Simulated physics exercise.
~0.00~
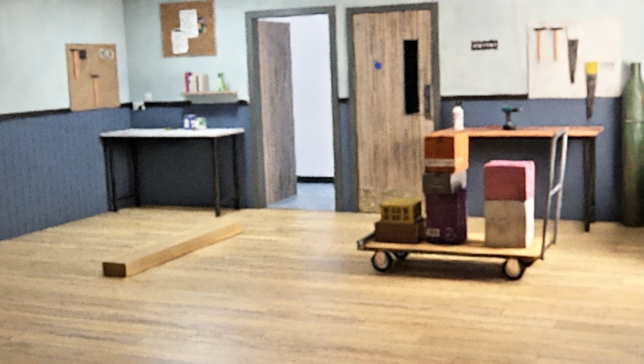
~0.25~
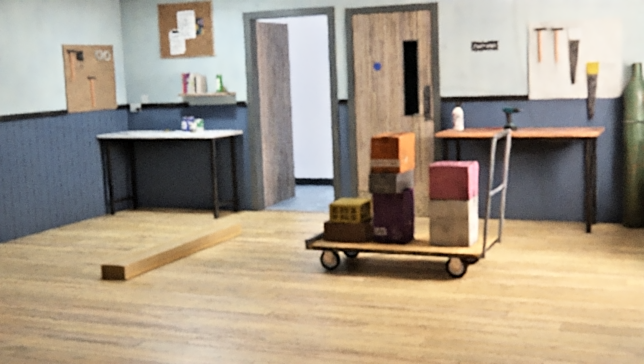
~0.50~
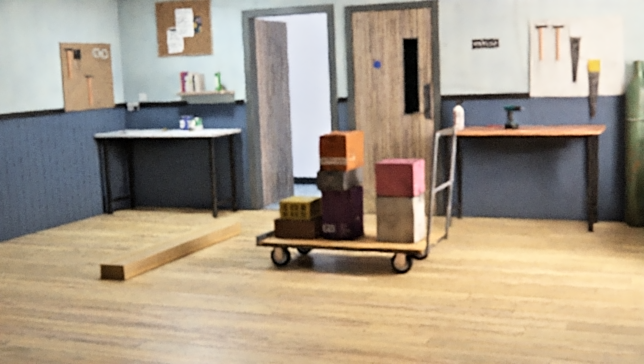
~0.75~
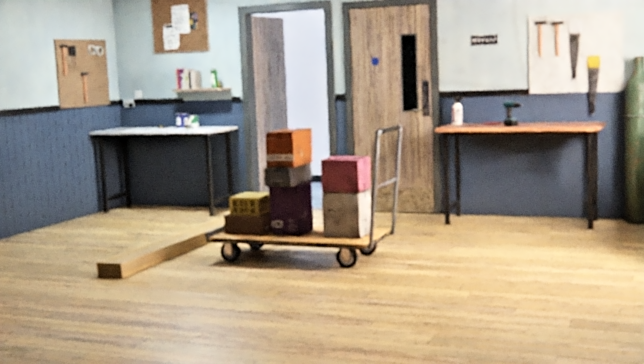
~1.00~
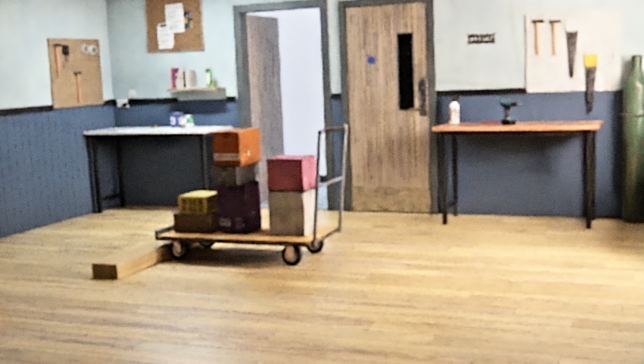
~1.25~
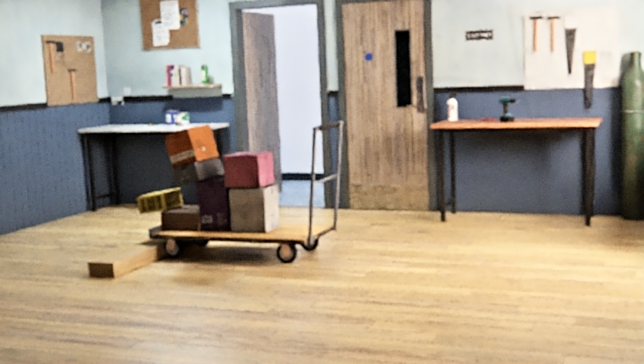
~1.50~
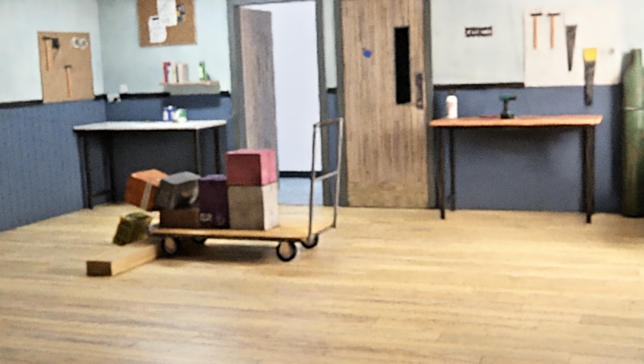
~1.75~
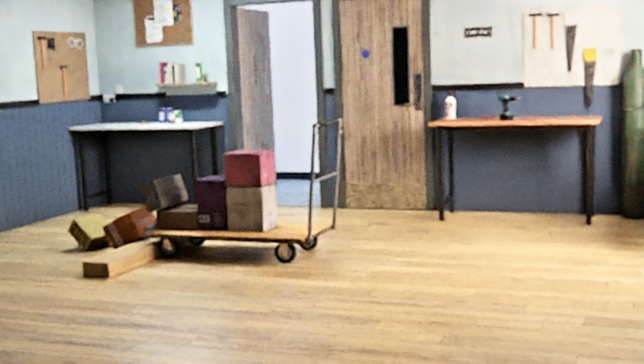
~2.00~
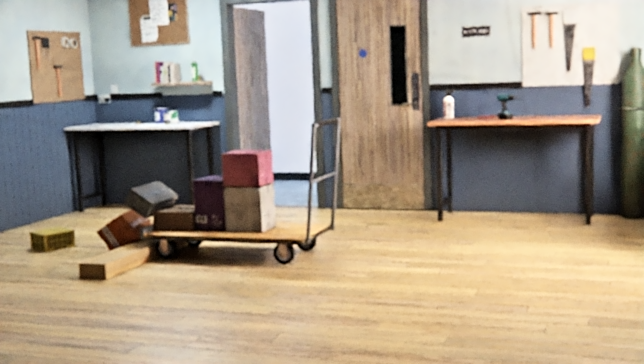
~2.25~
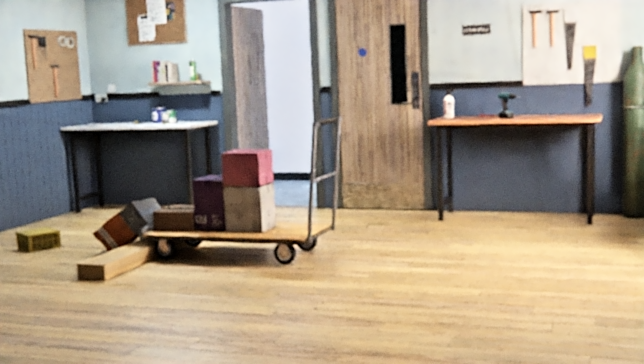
The clip opens on a workshop with a wooden floor, where a flatbed trolley stacked with coloured boxes rolls left towards a wooden beam. The trolley reaches the beam and stops abruptly, staying flat. The yellow crate slides off the front while the orange carton and the grey parcel beneath it tip forward. All three tumble over the front edge, the yellow crate rolling furthest left across the floor. At the end it lies upside down, with the orange carton and grey parcel leaning together by the beam, while the pink, white, purple and brown boxes remain aboard.
